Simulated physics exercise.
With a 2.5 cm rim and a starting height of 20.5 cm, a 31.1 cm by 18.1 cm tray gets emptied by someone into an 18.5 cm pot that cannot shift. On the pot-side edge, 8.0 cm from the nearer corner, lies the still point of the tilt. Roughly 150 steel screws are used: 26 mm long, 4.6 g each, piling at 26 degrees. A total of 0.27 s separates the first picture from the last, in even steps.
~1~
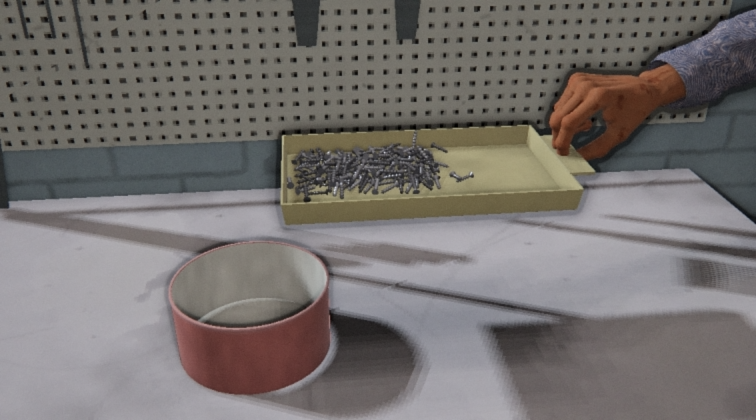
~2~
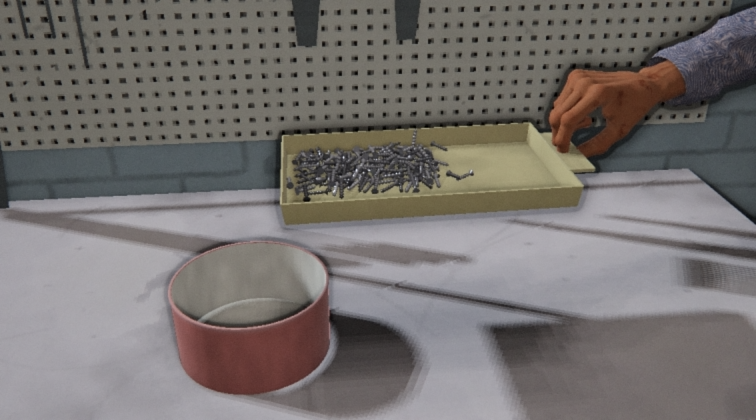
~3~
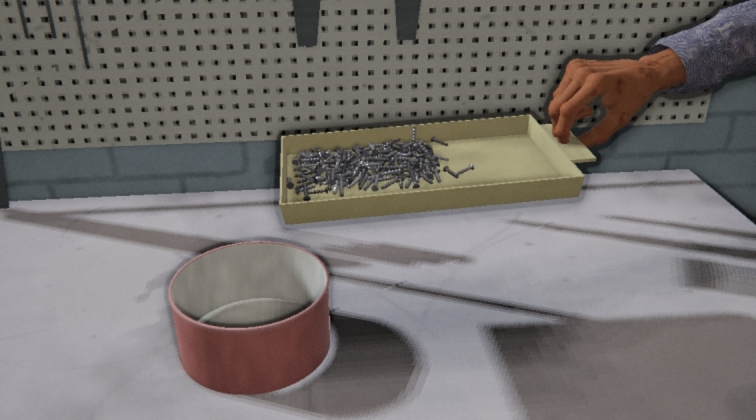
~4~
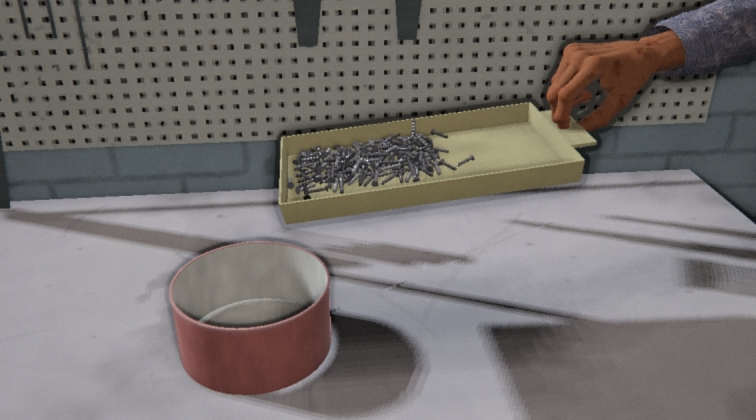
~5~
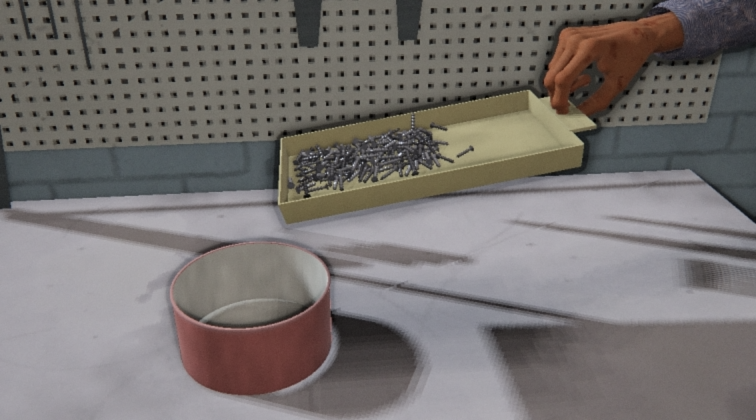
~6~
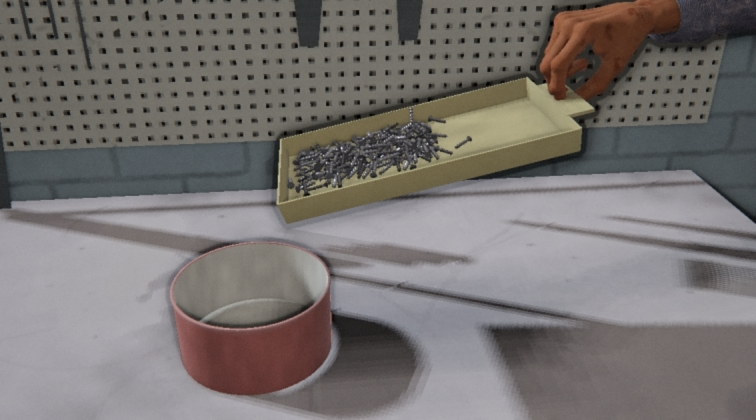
A shallow yellow tray of steel screws tilted slowly as a hand raised its right end, while the screws stayed bunched toward the left and a red pot sat still on the table in front.
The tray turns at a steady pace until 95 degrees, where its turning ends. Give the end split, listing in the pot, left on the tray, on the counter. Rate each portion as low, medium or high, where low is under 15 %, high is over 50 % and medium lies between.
Pot high, left on the tray low, counter medium.
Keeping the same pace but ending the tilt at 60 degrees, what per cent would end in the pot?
In that case, near 5 percent.
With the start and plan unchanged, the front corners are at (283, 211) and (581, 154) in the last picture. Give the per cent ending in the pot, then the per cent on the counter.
Pot 90; counter 10.
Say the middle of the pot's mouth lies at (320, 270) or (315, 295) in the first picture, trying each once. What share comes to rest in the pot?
First try around 25 %, second around 15 %.
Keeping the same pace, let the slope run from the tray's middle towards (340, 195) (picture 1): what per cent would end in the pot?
The share comes to about 95 in a hundred.
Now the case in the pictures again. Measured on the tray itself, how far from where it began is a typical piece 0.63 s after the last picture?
By then it sits near 5 cm from where it began.
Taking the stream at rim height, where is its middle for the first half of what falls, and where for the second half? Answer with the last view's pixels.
Earlier half at about (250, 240), later half at about (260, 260) in pixels.
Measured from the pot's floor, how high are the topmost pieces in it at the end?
Top level: Approx. 1.5 cm.
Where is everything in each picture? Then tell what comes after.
Tray tilt 0 degrees, front corners at (285, 203) and (579, 188); middle of the pieces at (368, 168); pot at (250, 281), in the first frame.
Tray tilt 1 degrees, front corners at (284, 203) and (579, 185); middle of the pieces at (368, 167), in the second frame.
Tray tilt 3 degrees, front corners at (283, 203) and (580, 175); middle of the pieces at (368, 165), in the third frame.
Tray tilt 6 degrees, front corners at (283, 202) and (580, 159), lowest corner left back; middle of the pieces at (368, 161), in the fourth frame.
Tray tilt 9 degrees, front corners at (282, 202) and (580, 144), lowest corner left back; middle of the pieces at (368, 157), in the fifth frame.
Tray tilt 13 degrees, front corners at (281, 202) and (577, 128), lowest corner left back; middle of the pieces at (367, 153); pot at (252, 281), in the sixth frame.
Then, 0.63 s after the last picture, tilt 52 degrees; the tray holds 100 %, the pot 0 %.
Then, 1.05 s after the last picture, tilt 77 degrees; the tray holds 85 %, the pot 5 %.
Then, 1.55 s after the last picture, tilt 95 degrees; the tray holds 25 %, the pot 35 %.
In the end, pot 65 %, tray 0 %, counter 35 %.
